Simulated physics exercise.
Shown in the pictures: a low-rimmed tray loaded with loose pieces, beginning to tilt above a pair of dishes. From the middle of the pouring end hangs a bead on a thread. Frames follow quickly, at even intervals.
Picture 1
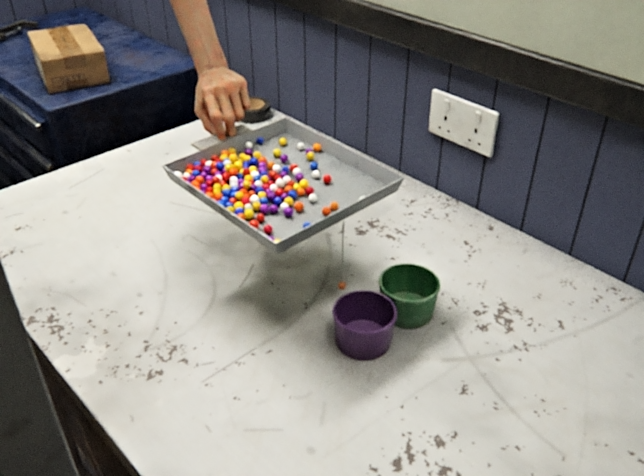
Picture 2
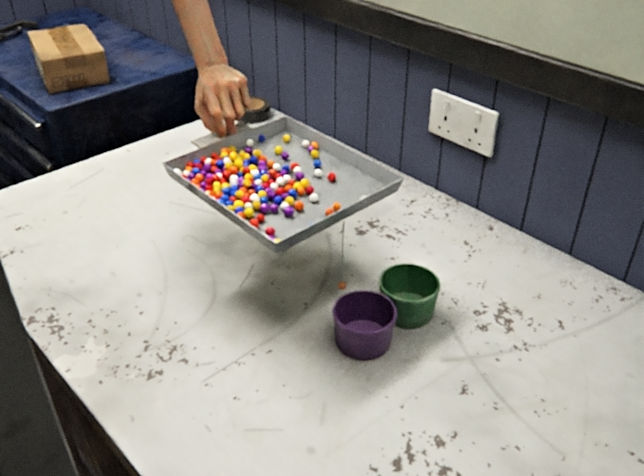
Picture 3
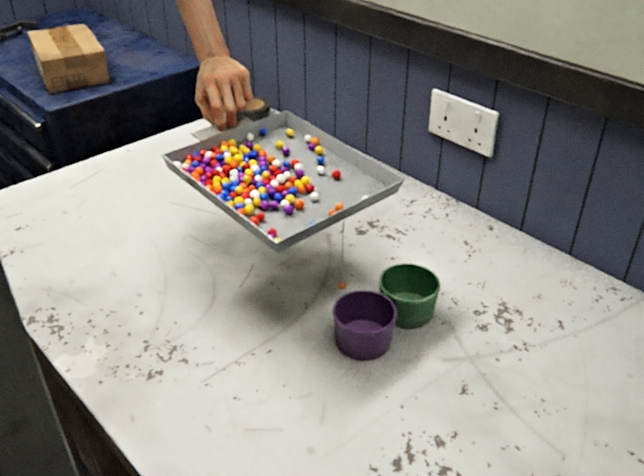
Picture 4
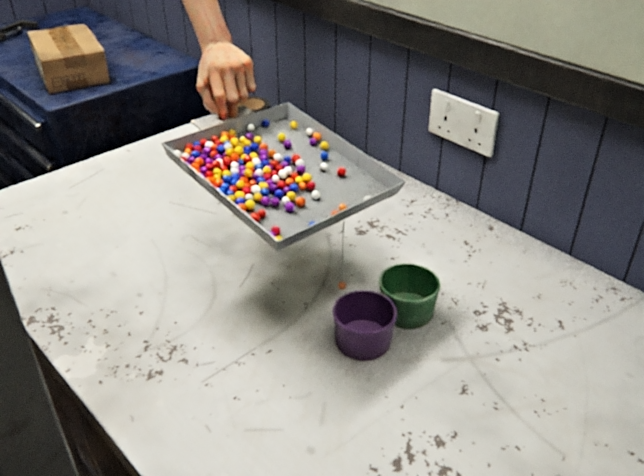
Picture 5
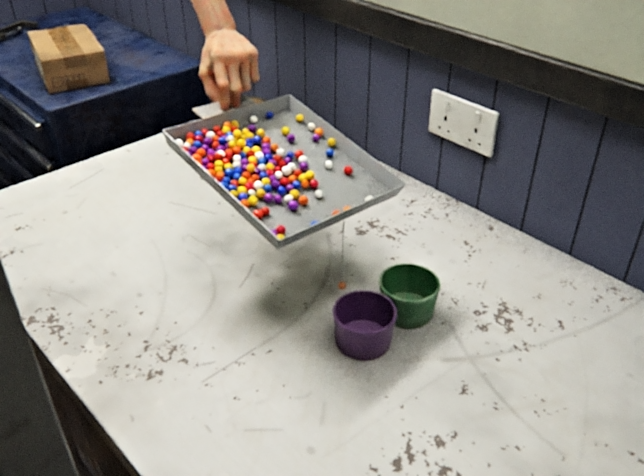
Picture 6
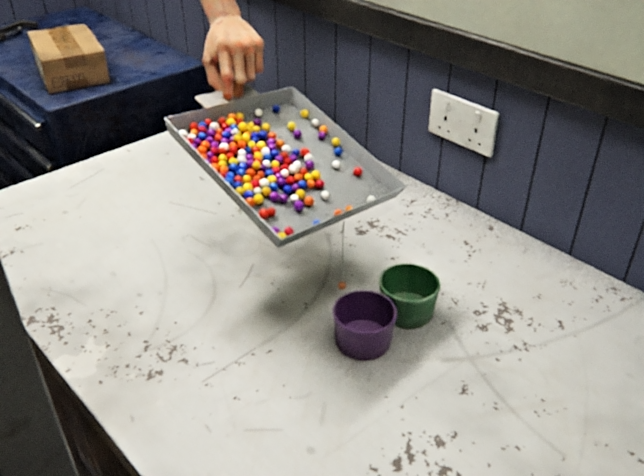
A grey low-rimmed tray of small multicoloured plastic beads tilts in a hand reaching in from the top, above a scuffed white table seen from above at an angle. A purple dish and a green dish sit below, with a dark blue panelled wall and white socket behind and a cardboard box at upper left. The tray's right corner dips slightly, then the beads shift together across it, while the camera stays still.
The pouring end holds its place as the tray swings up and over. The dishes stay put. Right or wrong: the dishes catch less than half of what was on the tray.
Wrong - they catch more than half.
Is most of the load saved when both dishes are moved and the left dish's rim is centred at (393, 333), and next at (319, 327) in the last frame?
Held in all, by try: A smaller portion, then a smaller portion.
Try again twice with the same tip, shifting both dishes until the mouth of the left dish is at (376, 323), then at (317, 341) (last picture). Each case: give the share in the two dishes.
Trial 1: 40 percent; trial 2: 20 percent.
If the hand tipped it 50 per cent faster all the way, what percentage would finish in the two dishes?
Something like 60 in a hundred.
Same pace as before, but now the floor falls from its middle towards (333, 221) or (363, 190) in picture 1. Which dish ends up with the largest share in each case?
First place: The dish to the left; second place: The dish to the right.
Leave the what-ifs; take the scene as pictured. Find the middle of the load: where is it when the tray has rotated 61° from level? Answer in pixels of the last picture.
The middle of the pieces sits at roughly (372, 197).
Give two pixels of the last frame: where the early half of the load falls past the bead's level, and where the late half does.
Around (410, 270) at first; around (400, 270) after that.
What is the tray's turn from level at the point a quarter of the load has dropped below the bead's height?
At about 75°.
Just after the last frame, tray tipped steeply; the larger part on the tray; just a few in the left dish; about a tenth in the right dish; just a few outside both; about a tenth in the air.
A moment on, tray tipped right over; about a tenth on the tray; roughly a quarter in the left dish; roughly half in the right dish; about a tenth outside both; about a tenth in the air.
Further on, tray tipped past a quarter turn; roughly a quarter in the left dish; roughly two thirds in the right dish; roughly a quarter outside both.
When it is over, tray tipped past a quarter turn; roughly a quarter in the left dish; roughly two thirds in the right dish; roughly a quarter outside both.
